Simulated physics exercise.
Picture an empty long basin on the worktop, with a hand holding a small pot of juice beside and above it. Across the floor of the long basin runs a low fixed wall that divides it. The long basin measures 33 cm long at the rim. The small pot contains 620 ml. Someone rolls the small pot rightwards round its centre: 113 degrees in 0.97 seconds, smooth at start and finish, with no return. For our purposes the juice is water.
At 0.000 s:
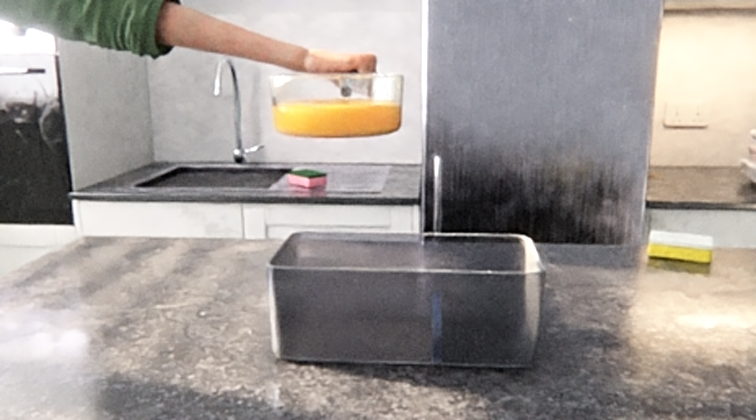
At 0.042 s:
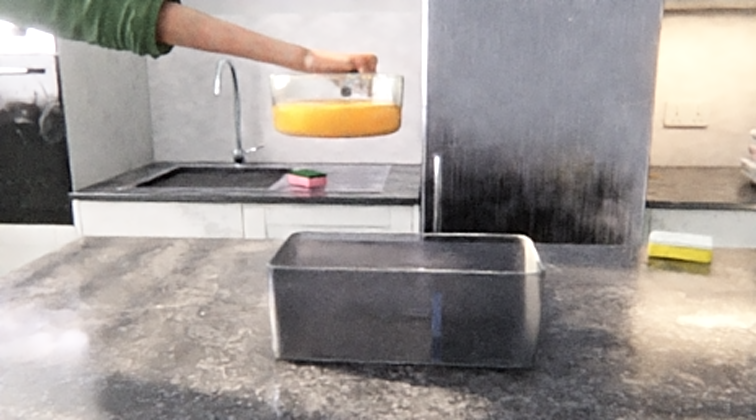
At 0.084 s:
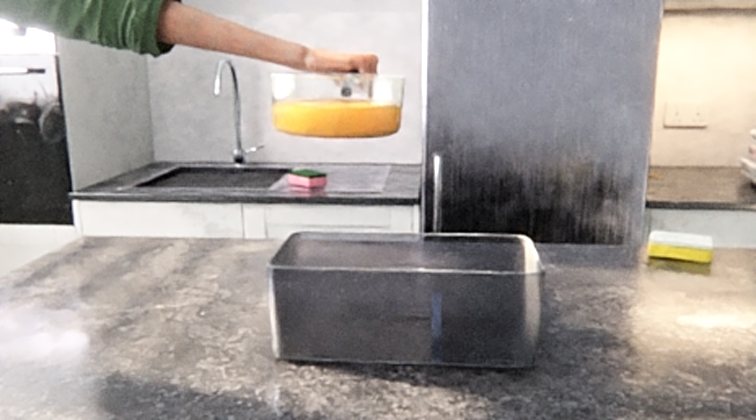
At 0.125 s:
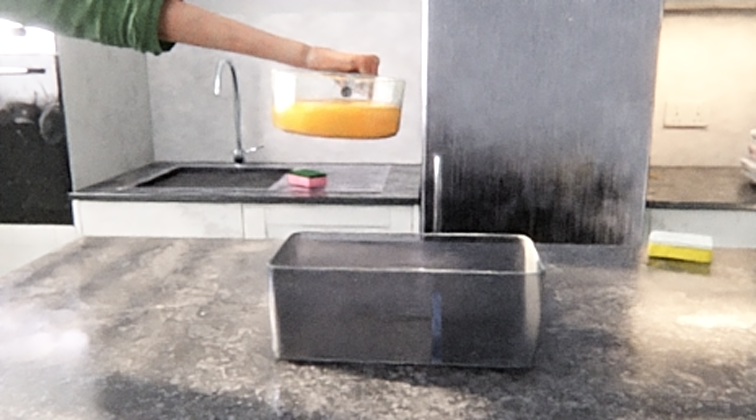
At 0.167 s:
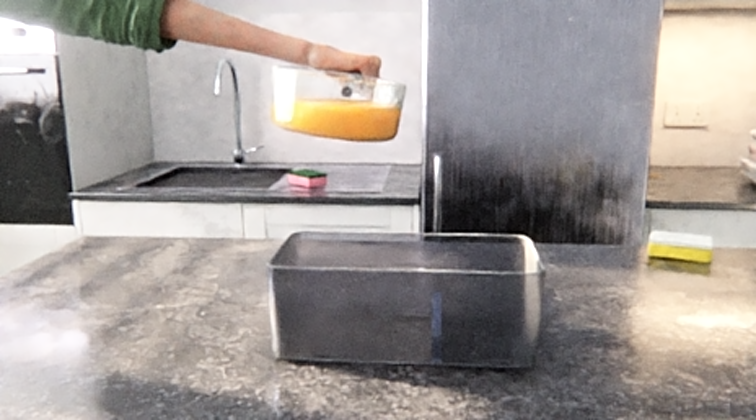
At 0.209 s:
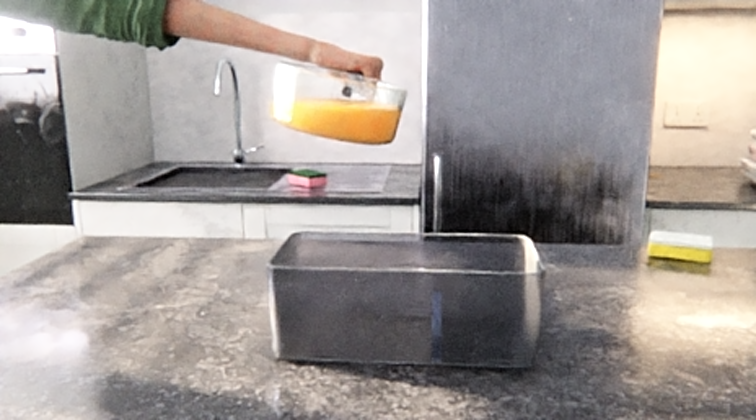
In this clip, a hand in a green sleeve holds a clear pot of orange liquid above an empty long basin on a worktop, at first nearly level, then slowly tilts it slightly to the right.
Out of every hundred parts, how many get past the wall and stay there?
About 47 out of 100.
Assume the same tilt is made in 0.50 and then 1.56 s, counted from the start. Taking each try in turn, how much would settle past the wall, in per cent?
I'd say 30 percent on the first go, 60 percent on the next.
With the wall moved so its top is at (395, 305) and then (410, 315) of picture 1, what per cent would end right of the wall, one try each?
90 % and 65 %.
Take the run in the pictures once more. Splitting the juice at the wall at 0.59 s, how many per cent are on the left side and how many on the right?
I'd say some 2 on the left and some 3 on the right.
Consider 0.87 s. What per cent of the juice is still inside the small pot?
Around 7 percent of it.
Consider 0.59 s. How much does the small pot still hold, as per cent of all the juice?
Near 48 in a hundred.
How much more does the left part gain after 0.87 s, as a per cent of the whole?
It comes to about 20 per cent.
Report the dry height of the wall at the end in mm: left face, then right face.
For the left, around 24 mm; for the right, around 18 mm.
After 0.59 s the tilt is 75° and 48 per cent is still to pour, 2 is left of the wall and 3 right of it.
After 0.87 s the tilt is 110° and 7 per cent is still to pour, 31 is left of the wall and 48 right of it.
After 1.15 s the tilt is 113° and 0 per cent is still to pour, 51 is left of the wall and 47 right of it.
After 1.47 s the tilt is 113° and 0 per cent is still to pour, 52 is left of the wall and 47 right of it.
In the end 52 per cent lies left of the wall, 47 right of it and 1 outside.
